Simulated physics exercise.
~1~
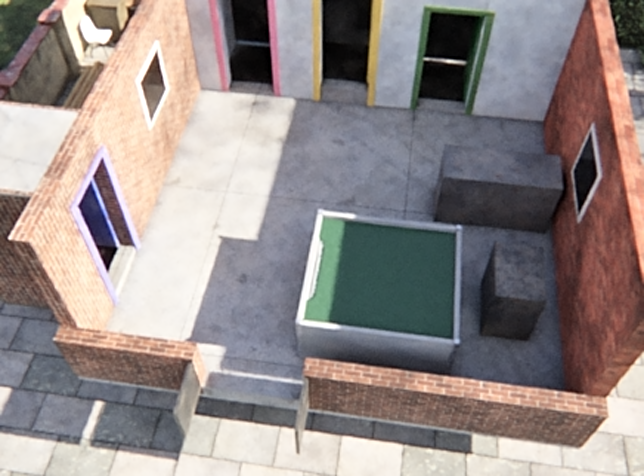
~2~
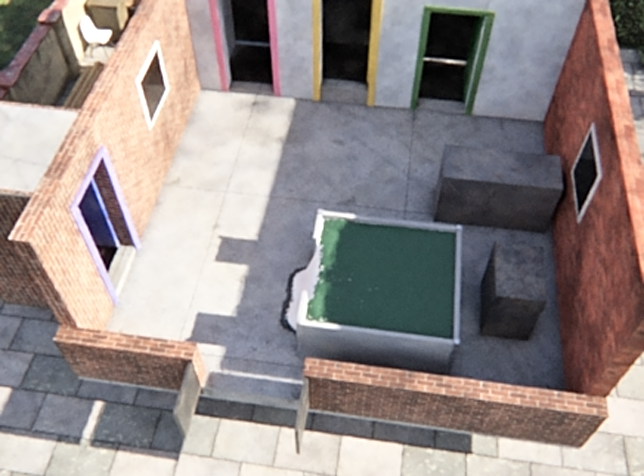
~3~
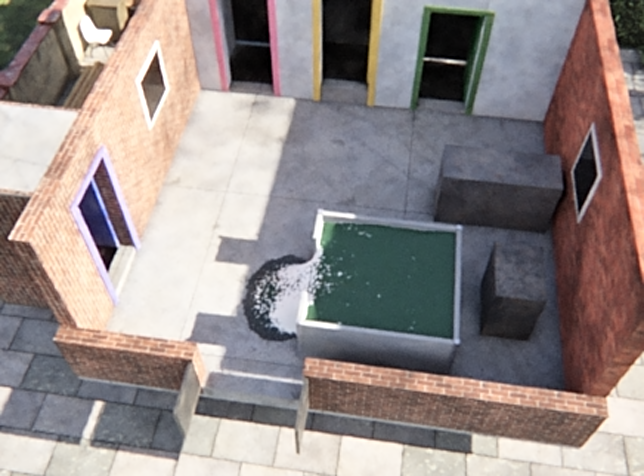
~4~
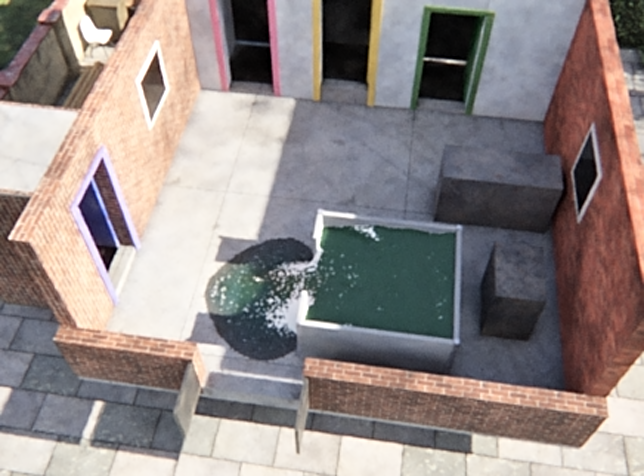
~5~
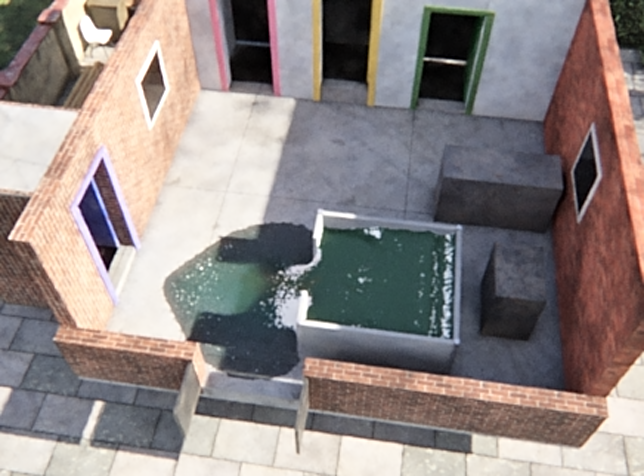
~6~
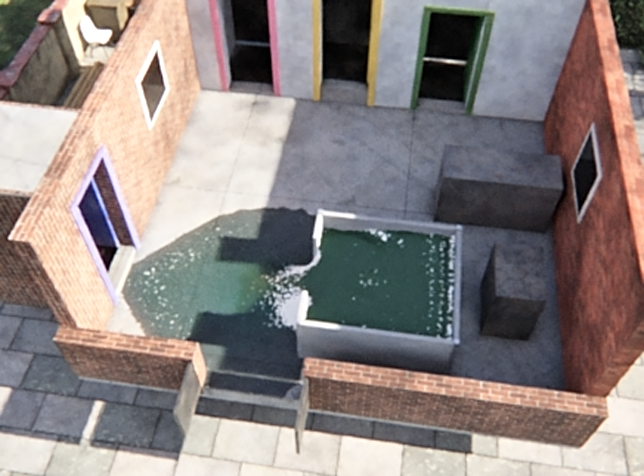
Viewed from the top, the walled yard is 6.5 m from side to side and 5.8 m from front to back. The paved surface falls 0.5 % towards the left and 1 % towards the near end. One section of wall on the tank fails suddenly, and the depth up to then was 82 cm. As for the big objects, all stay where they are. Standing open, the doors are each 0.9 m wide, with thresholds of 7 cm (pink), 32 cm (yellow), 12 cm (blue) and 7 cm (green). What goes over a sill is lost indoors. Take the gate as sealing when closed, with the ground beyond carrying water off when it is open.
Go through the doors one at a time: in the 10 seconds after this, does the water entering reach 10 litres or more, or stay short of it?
Result: The pink door breaks the limit; the yellow door remains within the limit; the blue door breaks the limit; the green door remains within the limit.
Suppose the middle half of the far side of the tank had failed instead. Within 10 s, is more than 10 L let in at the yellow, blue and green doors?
Note: Yellow short of the mark, blue short of the mark, green beyond the mark.
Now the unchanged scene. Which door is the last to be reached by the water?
It's the green door that comes last.
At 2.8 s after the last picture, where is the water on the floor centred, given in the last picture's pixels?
Balance point at about (271, 268).
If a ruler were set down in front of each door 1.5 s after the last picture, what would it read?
Depths: Pink door 0 cm, yellow door 0 cm, blue door 35 cm, green door 0 cm.
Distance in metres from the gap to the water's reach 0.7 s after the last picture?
Roughly 3.6 m.
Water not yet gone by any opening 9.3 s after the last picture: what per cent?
72 %.
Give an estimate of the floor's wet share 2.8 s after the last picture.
Covered: Roughly 40 per cent.
Then, 0.7 s after the last picture water covers 30 % of the floor and is deepest (52 cm) near (109, 357); pink door not reached, yellow door not reached, blue door 22 cm at the sill, 69 L in, green door not reached.
Then, 1.5 s after the last picture water covers 35 % of the floor and is deepest (39 cm) near (133, 262); pink door not reached, yellow door not reached, blue door 35 cm at the sill, 192 L in, green door not reached.
Then, 2.8 s after the last picture water covers 40 % of the floor and is deepest (25 cm) near (302, 303); pink door 15 cm at the sill, 18 L in, yellow door not reached, blue door 22 cm at the sill, 302 L in, green door not reached.
Then, 5.3 s after the last picture water covers 65 % of the floor and is deepest (17 cm) near (96, 355); pink door 15 cm at the sill, 106 L in, yellow door 8 cm at the sill, 0 L in, blue door 16 cm at the sill, 388 L in, green door 3 cm at the sill, 0 L in.
Then, 9.3 s after the last picture water covers 90 % of the floor and is deepest (12 cm) near (496, 122); pink door 8 cm at the sill, 149 L in, yellow door 5 cm at the sill, 0 L in, blue door 9 cm at the sill, 399 L in, green door 3 cm at the sill, 0 L in.
